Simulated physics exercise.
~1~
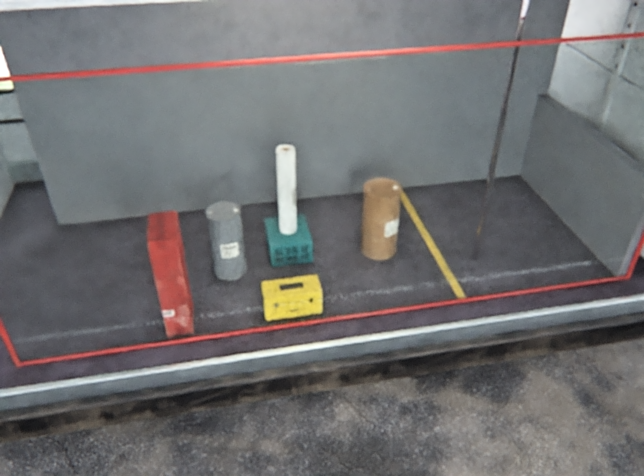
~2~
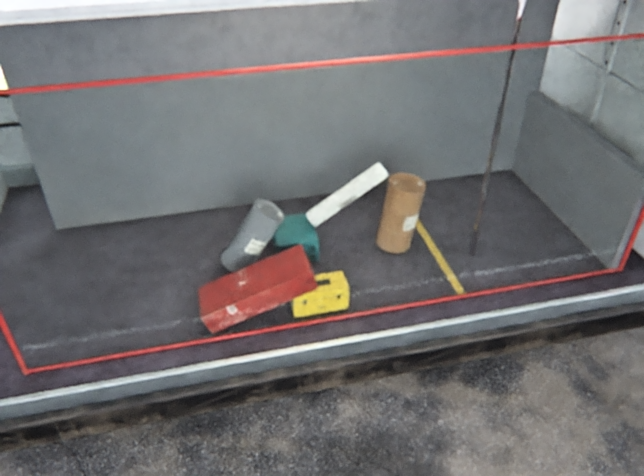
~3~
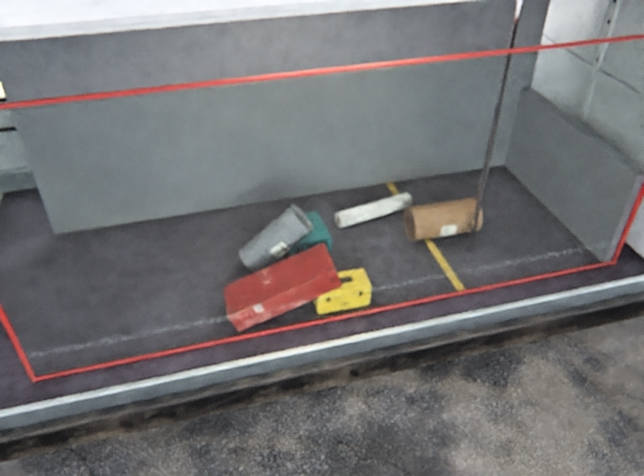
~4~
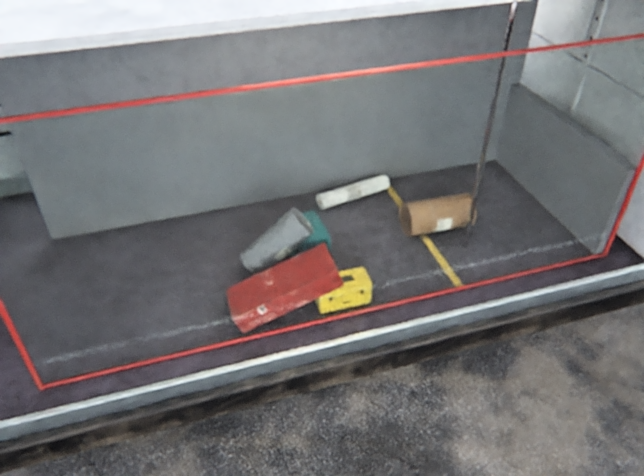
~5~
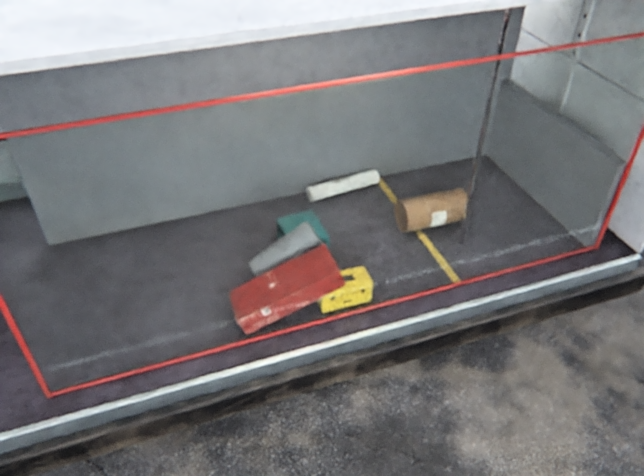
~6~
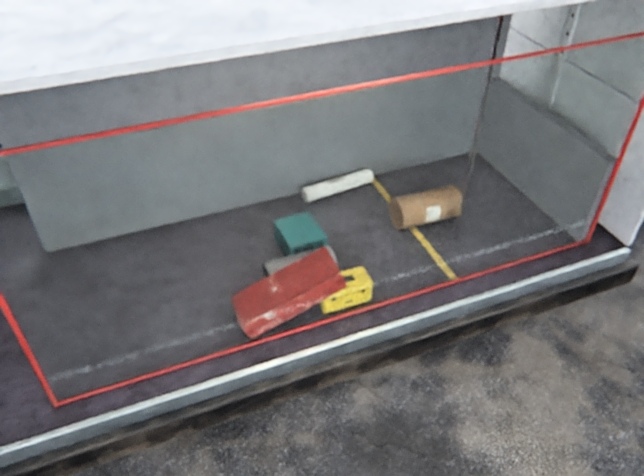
In a grey-walled bay, a red box toppled to the right against a yellow toolbox as a grey drum, white roll and brown drum tipped over; the brown drum ended across the yellow line, while the others stopped short of it.
